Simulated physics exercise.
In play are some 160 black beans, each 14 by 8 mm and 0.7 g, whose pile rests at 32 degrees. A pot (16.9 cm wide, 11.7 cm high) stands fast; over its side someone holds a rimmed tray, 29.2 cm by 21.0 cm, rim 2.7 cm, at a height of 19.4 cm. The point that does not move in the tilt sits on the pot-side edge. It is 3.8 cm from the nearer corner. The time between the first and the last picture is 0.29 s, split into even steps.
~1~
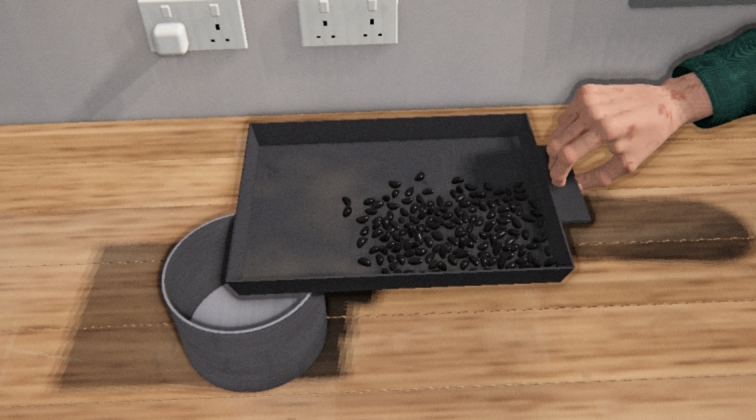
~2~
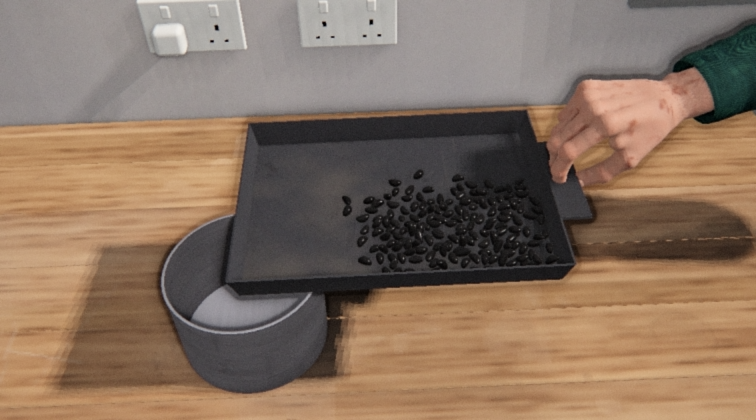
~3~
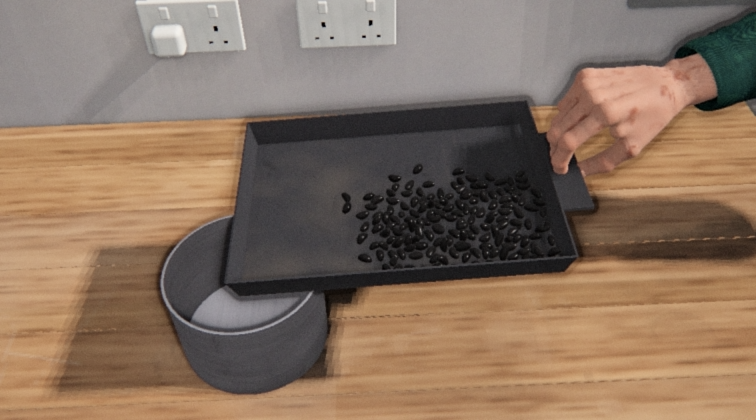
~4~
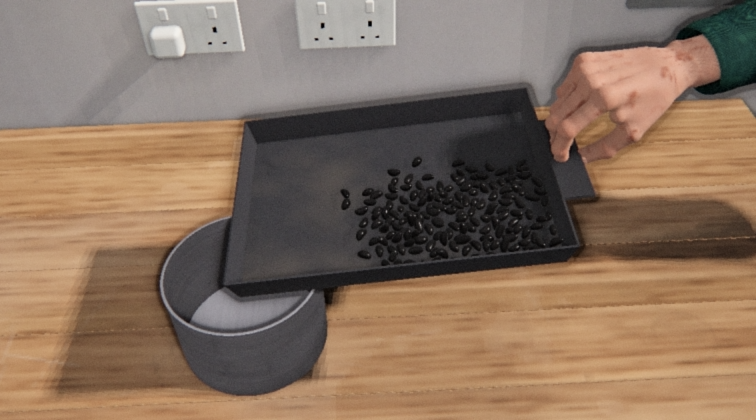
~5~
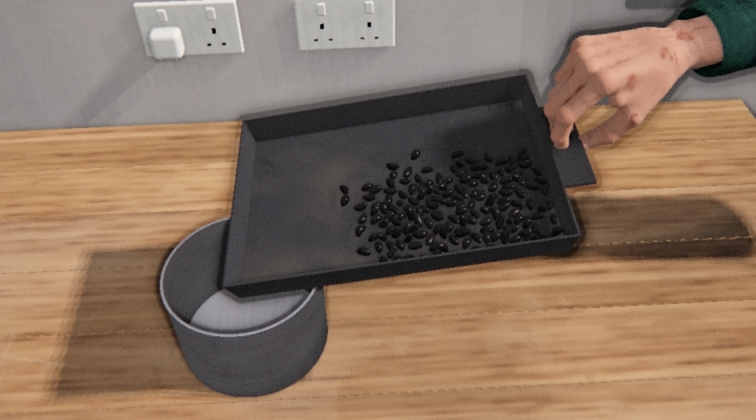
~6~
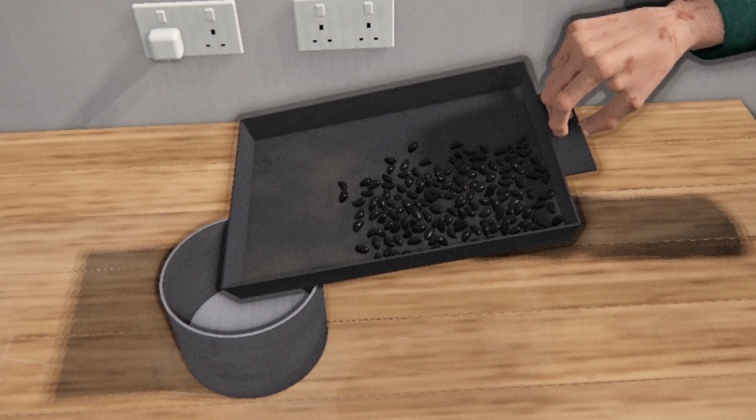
On a wooden counter, a hand slowly tilts up a tray of black beans beside a pot.
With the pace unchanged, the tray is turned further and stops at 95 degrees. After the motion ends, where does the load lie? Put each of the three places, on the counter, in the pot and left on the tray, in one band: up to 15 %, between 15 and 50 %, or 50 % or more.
Counter: 50 % or more; pot: Between 15 and 50 %; tray: Up to 15 %.
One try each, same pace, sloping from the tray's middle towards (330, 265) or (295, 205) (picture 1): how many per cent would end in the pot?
Around 0 % for the first direction, around 80 % for the second.
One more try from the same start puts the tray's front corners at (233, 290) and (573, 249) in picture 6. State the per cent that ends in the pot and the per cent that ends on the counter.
Pot 0 % / counter 100 %.
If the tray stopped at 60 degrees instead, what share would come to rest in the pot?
That would be around 5 percent.
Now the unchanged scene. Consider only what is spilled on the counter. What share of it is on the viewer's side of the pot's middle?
I'd put it at around 100 per cent.
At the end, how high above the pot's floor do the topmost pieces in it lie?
1.0 cm.
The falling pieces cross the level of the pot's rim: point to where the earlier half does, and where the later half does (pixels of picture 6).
Early: About (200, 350); late: About (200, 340).
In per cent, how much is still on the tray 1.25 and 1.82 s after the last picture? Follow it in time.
85 then 5.
Then, 0.75 s after the last picture, tilt 51 degrees; the tray holds 100 %, the pot 0 %.
Then, 1.25 s after the last picture, tilt 77 degrees; the tray holds 85 %, the pot 5 %.
Then, 1.82 s after the last picture, tilt 95 degrees; the tray holds 5 %, the pot 30 %.
In the end, counter 65 %, pot 30 %, tray 0 %.
